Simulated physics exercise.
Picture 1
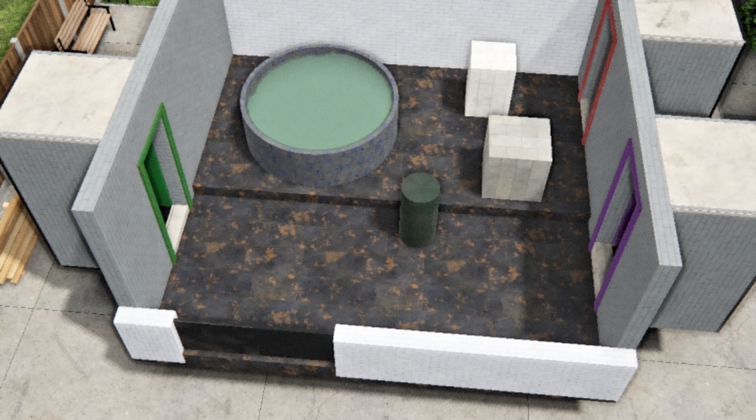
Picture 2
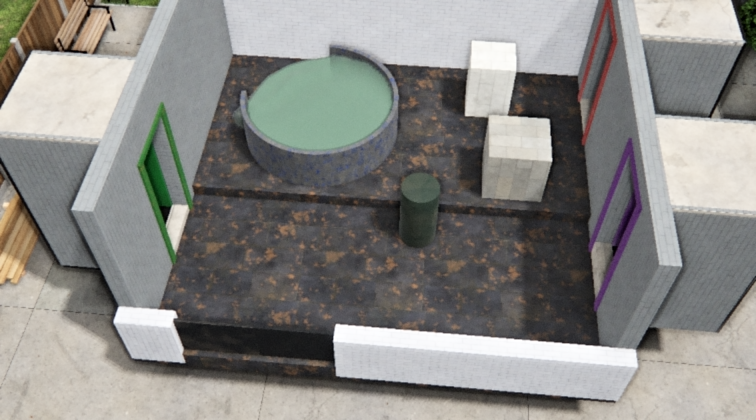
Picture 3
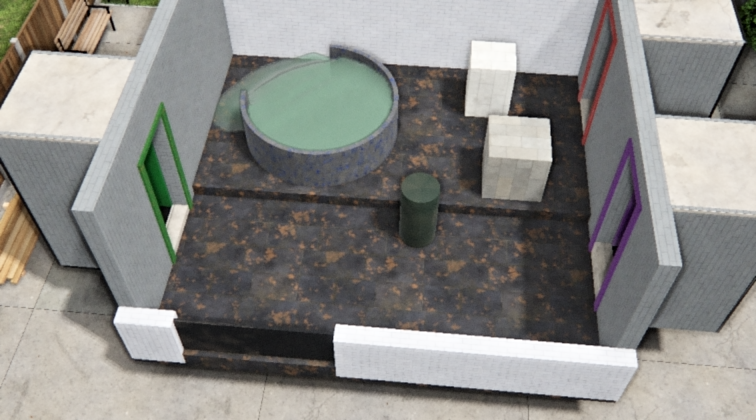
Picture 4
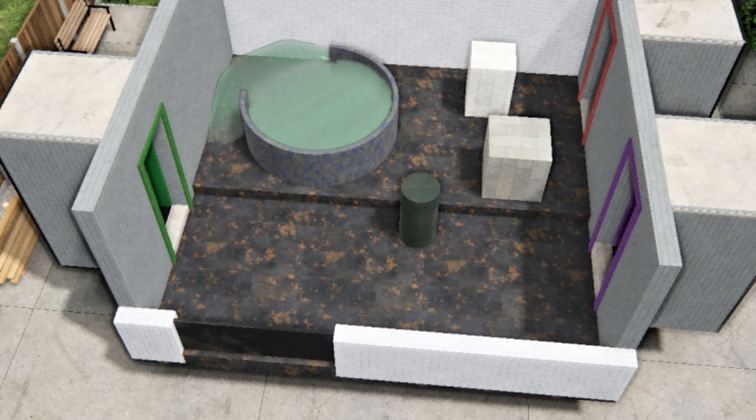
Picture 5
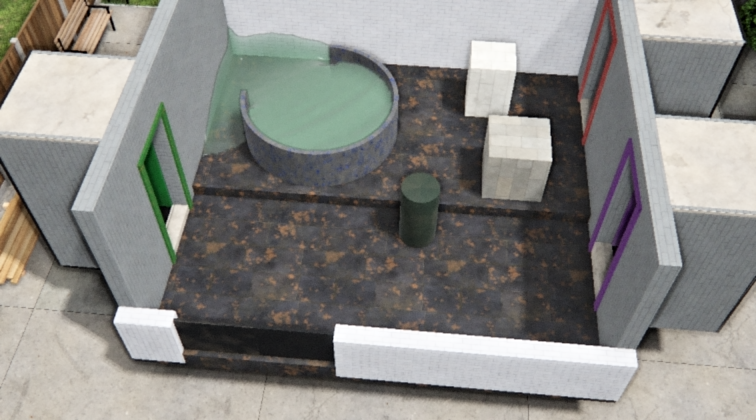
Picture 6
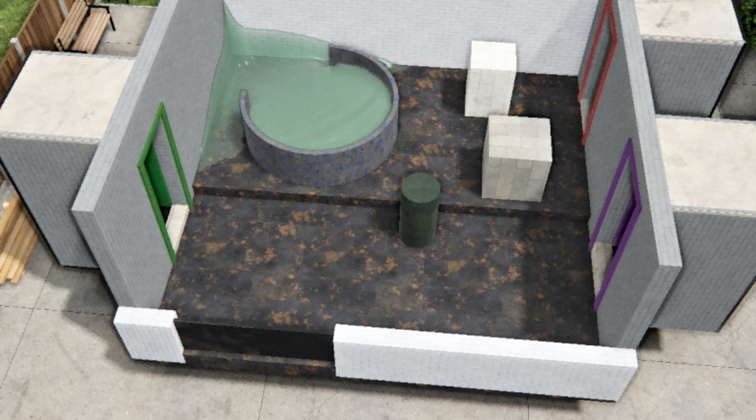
A walled yard with a dark, speckled floor on two levels is seen from high above by a still camera. A round grey pool of green water stands at the back left, with two pale blocks to its right, a dark green cylinder near the middle, and green, red and purple doorways in the side walls. The pool's far side opens and water pours out, spreading across the upper level to the left and back walls.
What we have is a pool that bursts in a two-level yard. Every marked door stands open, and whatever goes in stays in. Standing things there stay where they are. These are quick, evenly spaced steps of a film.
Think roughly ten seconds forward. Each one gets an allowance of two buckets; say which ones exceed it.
Going through them: The green door does not exceed it; the red door does not exceed it; the purple door does not exceed it.
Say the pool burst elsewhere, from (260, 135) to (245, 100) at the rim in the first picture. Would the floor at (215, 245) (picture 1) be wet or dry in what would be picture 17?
Result: Reached.
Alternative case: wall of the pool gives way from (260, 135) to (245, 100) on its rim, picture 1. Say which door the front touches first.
It's the green door.
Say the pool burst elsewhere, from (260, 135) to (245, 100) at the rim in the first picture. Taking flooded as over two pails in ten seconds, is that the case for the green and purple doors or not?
The green door tops the mark and the purple door stays below the mark.
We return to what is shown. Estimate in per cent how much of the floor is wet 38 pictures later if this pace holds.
Close to 95 %.
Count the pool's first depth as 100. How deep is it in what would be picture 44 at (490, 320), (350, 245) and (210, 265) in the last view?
10, 6 and 8 in a hundred, in turn.
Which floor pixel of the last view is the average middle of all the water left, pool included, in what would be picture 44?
Point: (342, 163).
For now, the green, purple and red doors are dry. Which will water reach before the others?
First comes the green one.
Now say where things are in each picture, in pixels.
The first picture shows the pool at (320, 99) is whole and still.
In the second picture, water pours out on the pool's far side and has run to (241, 125).
In the third picture, the front is at a hidden place, out from the gap on the pool's far side.
In the fourth picture, the front is at (208, 139), out from the gap on the pool's far side.
In the fifth picture, water pours out on the pool's far side and has run to a hidden place.
In the sixth picture, water pours out on the pool's far side and has run to (403, 67).
A moment on, water covers 20 % of the floor; the green door wet at the sill, nothing in, the red door not reached, the purple door not reached.
Next, water covers 35 % of the floor; the green door wet at the sill, nothing in, the red door not reached, the purple door not reached.
Then, water covers 60 % of the floor; the green door wet at the sill, nothing in, the red door under two buckets in, the purple door not reached.
Later, water covers 95 % of the floor; the green door wet at the sill, nothing in, the red door under two buckets in, the purple door wet at the sill, nothing in.
In the end, water covers 95 % of the floor; the green door wet at the sill, nothing in, the red door under two buckets in, the purple door wet at the sill, nothing in.
